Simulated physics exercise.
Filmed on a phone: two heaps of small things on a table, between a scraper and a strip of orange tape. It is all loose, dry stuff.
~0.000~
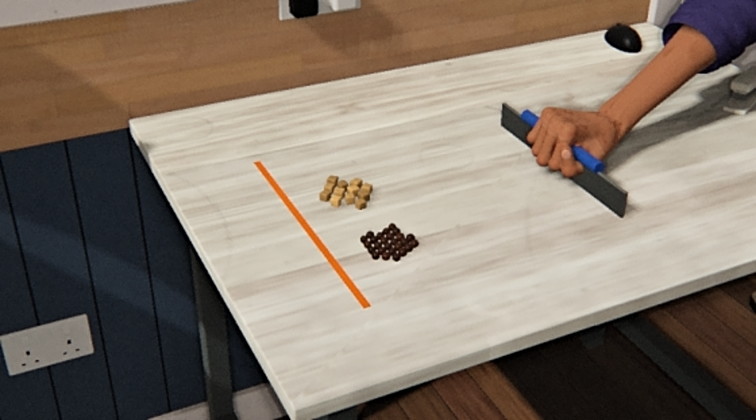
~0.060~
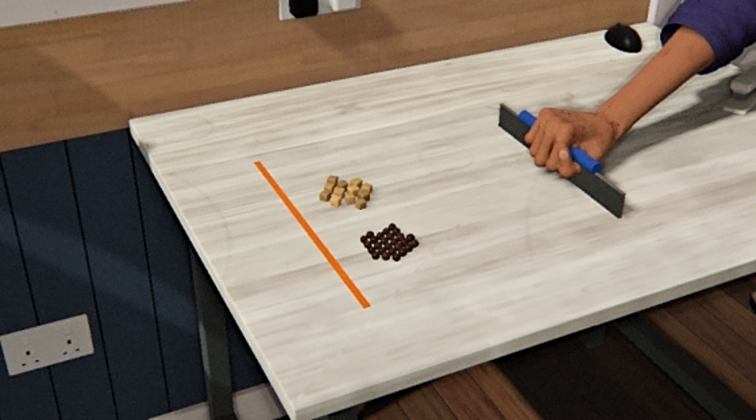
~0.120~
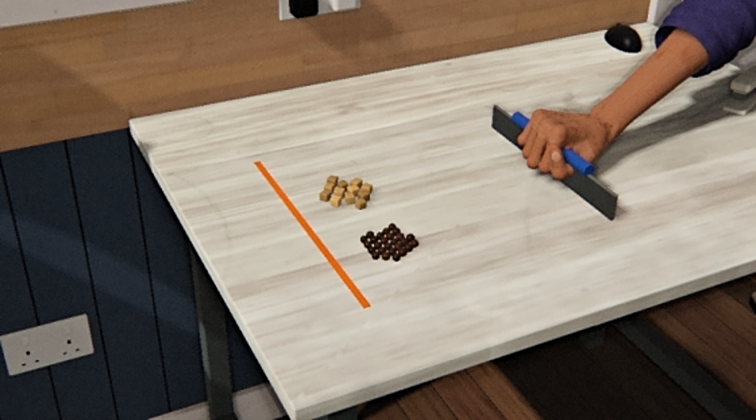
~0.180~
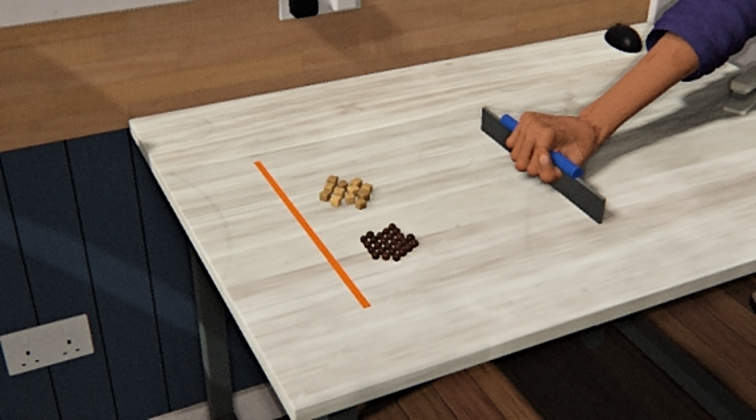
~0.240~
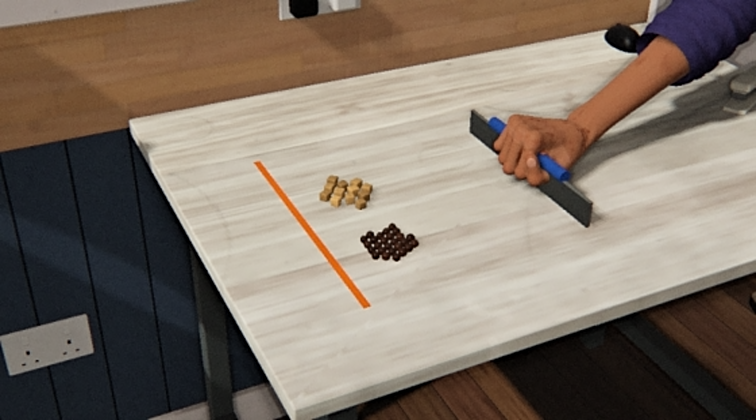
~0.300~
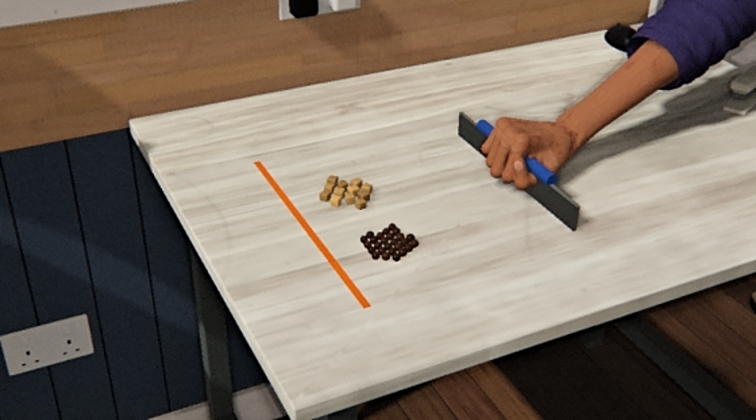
A hand in a purple sleeve grips a dark, flat scraper with a blue handle on a pale wood-grain table, seen from above at an angle beside navy panelling. Left of it sit a heap of small tan cubes and, nearer the viewer, a heap of dark brown balls, beside an orange strip. The hand slides the scraper slowly a short way left; the heaps and camera stay still.
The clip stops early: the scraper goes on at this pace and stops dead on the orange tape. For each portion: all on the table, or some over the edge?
The front portion tumbles over the end, in part at least and the back portion all stops short of the edge.
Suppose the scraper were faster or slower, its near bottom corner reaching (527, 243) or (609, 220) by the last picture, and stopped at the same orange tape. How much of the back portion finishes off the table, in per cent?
Roughly 0 per cent, and 0 per cent.
By 0.77 s, scraper still moving, near (411, 180); front portion all on the table, its front near (376, 256); back portion all on the table, its front near (326, 196).
By 1.27 s, scraper stopped at the orange tape; front portion all on the table, its front near (280, 245); back portion all on the table, its front near (244, 204).
By 1.55 s, scraper stopped at the orange tape; front portion all on the table, its front near (216, 251); back portion all on the table, its front near (243, 205).
When it is over (2.4 s), scraper stopped at the orange tape; front portion every one over the edge; back portion all on the table, its front near (243, 205).
